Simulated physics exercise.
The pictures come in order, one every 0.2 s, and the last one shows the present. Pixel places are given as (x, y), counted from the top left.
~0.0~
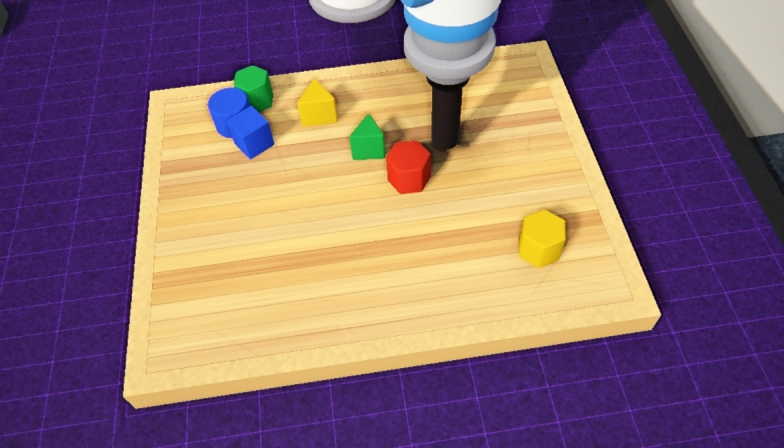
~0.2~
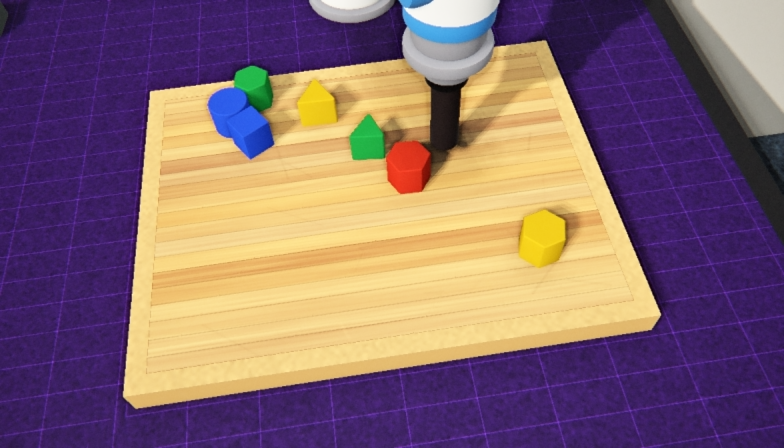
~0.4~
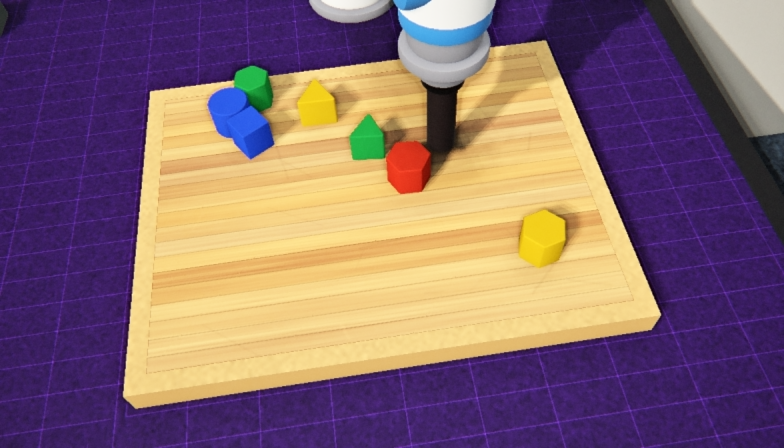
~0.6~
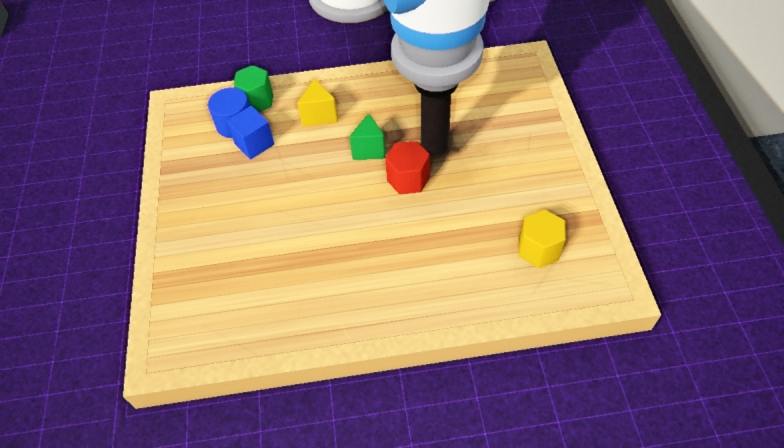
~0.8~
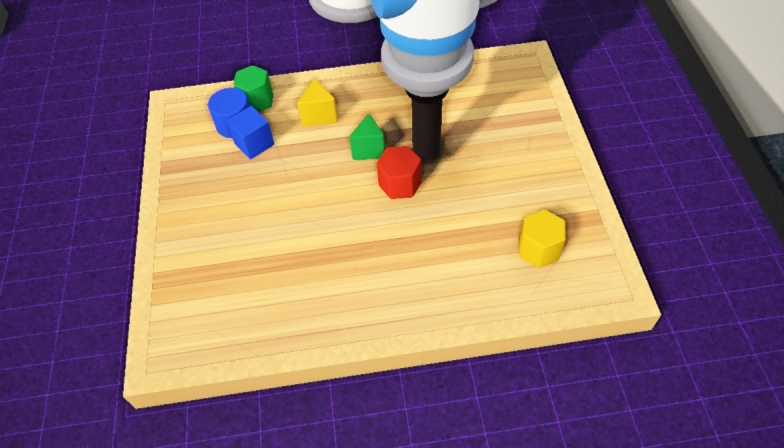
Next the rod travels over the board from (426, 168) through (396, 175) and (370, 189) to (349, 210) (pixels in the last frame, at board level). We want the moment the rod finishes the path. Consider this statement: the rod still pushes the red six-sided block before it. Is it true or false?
The claim holds.
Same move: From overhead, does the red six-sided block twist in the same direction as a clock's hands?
The answer is no.
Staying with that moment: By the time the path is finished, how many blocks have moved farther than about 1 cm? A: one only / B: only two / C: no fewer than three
My pick is A.
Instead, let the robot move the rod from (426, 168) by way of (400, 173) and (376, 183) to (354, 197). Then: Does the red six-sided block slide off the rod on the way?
Going by the path, no.
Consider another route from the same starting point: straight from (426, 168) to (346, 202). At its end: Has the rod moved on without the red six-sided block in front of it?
I believe not.
What follows on the original path. One third of the way, rod (394, 158); red six-sided block (371, 173), turned 25° anticlockwise.
Two thirds of the way, rod (368, 172); red six-sided block (345, 190), turned 30° anticlockwise.
At the end, rod (347, 193); green triangular piece unmoved; red six-sided block (321, 211), turned 25° anticlockwise.
